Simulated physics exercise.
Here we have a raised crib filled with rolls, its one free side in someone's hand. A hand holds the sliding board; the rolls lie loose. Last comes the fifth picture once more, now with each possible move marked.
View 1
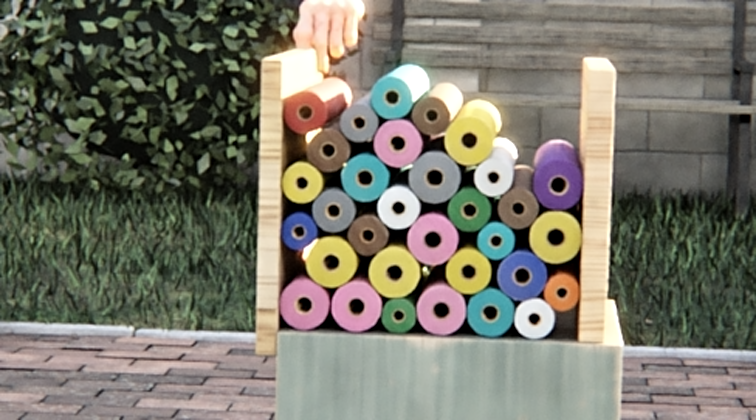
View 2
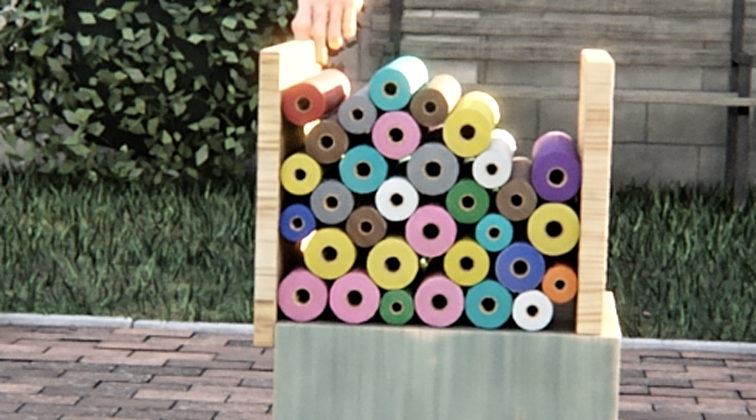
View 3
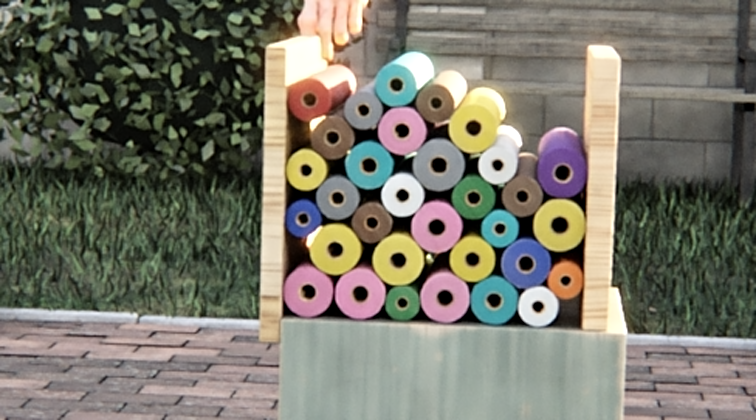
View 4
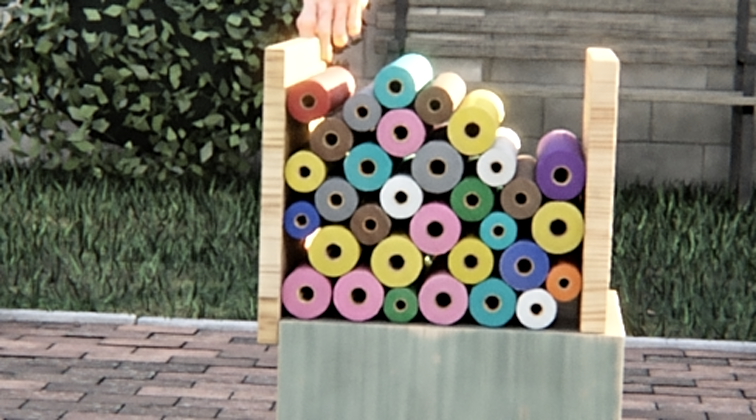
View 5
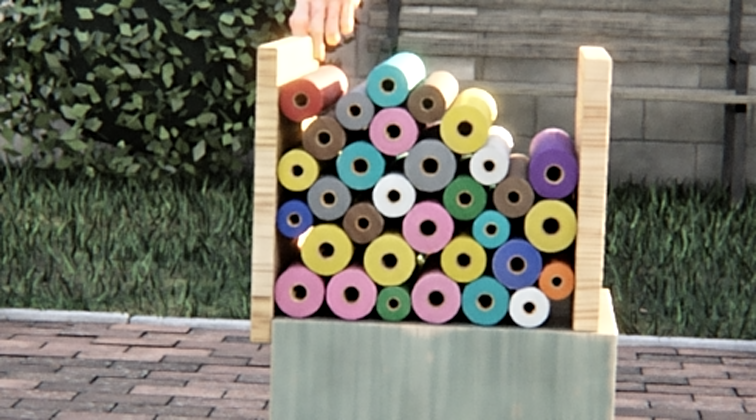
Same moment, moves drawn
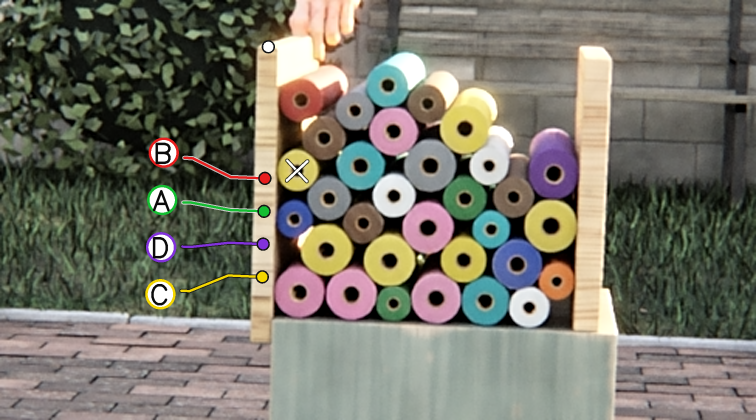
To begin with, a hand grips the top of the left side board of a raised wooden crib packed with loose, colourful rolls, in front of grass and a hedge. The view shifts slightly up, then right and back left, while the hand, board and rolls show no clear movement.
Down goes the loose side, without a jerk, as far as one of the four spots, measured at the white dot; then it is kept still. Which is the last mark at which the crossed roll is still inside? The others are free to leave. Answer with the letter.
The lowest mark that will do is A.
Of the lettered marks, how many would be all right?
Two of the four.
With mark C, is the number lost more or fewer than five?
More than five.
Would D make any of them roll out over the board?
Yes.
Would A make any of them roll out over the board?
Yes.
On the marked copy, A at (264, 211); B at (265, 179); C at (262, 277); D at (263, 245); the cross at (297, 171); the white dot at (268, 46).
With A. Early on, top of the board (278, 124).
Further on, top of the board (275, 210).
At the end, top of the board (275, 211), about four out over the board, the crossed one still inside.
As for the rest, B keeps the crossed one inside; C lets the crossed one out; D lets the crossed one out.
